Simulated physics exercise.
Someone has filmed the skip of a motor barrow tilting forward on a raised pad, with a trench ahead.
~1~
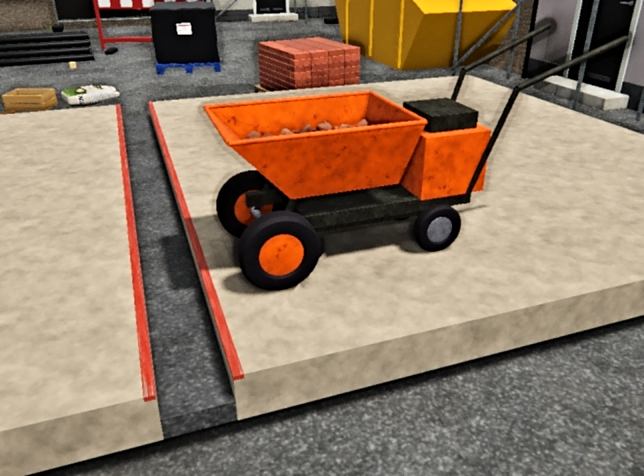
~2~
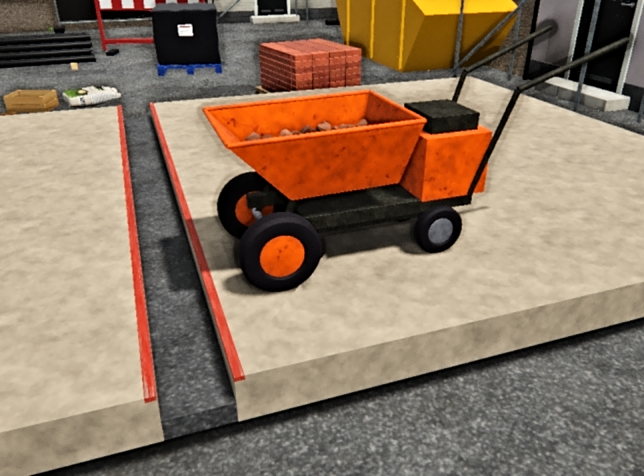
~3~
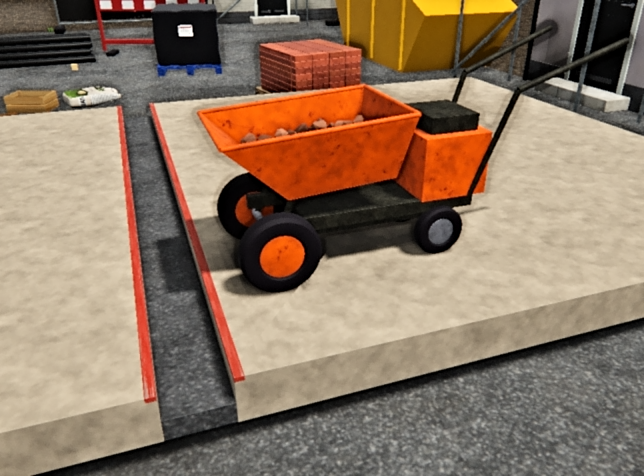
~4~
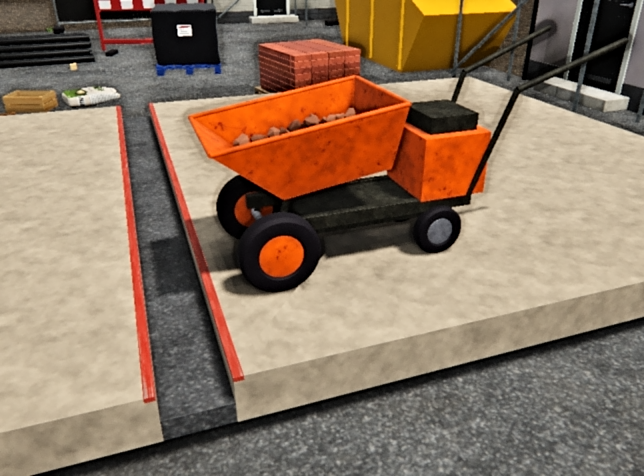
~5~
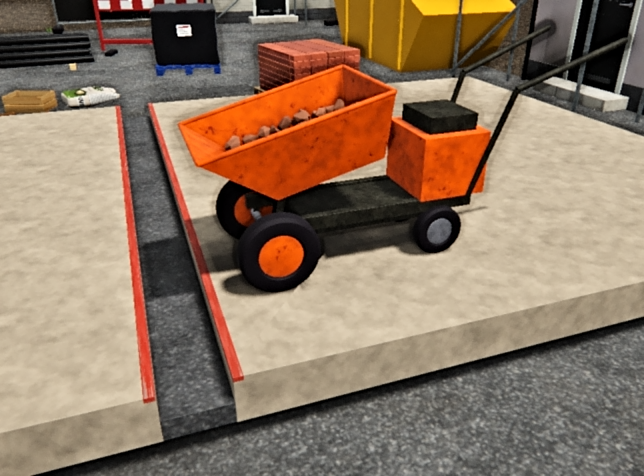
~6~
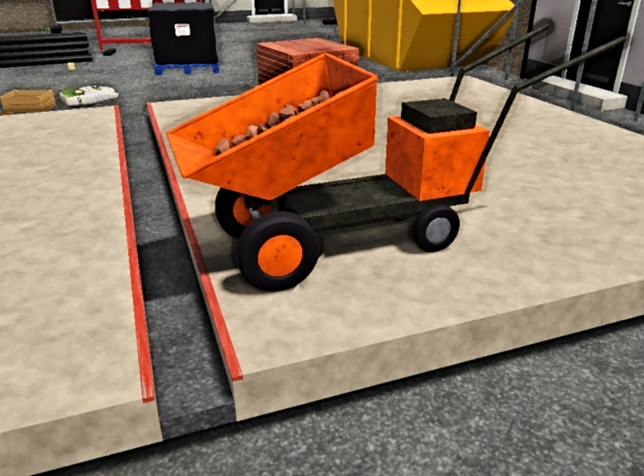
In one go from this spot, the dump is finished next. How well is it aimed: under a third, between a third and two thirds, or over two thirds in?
Caught: Below a third.
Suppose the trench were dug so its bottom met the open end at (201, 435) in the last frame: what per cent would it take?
That would give roughly 10 percent.
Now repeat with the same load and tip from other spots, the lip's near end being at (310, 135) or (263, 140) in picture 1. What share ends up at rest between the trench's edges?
Roughly 70 per cent, and 70 per cent.
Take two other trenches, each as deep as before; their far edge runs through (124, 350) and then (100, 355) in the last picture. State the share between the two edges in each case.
The first case gives around 50 percent, and the second around 80 percent.
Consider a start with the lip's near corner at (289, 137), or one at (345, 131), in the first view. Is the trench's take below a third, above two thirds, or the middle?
The first stop gives more than two thirds, while the second gives between a third and two thirds.
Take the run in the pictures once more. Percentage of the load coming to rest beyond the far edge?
About 60 per cent.
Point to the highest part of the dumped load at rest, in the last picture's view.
Near (103, 264).
Soon, skip tipped steeply; all in the skip.
A while on, skip tipped right over; most in the skip; a stray few in or heaped over the trench; a small part beyond it.
Towards the end, skip tipped right over; about a third in the skip; a small part in or heaped over the trench; about two thirds beyond it.
Finally, skip tipped right over; about a quarter in the skip; a small part in or heaped over the trench; about two thirds beyond it.
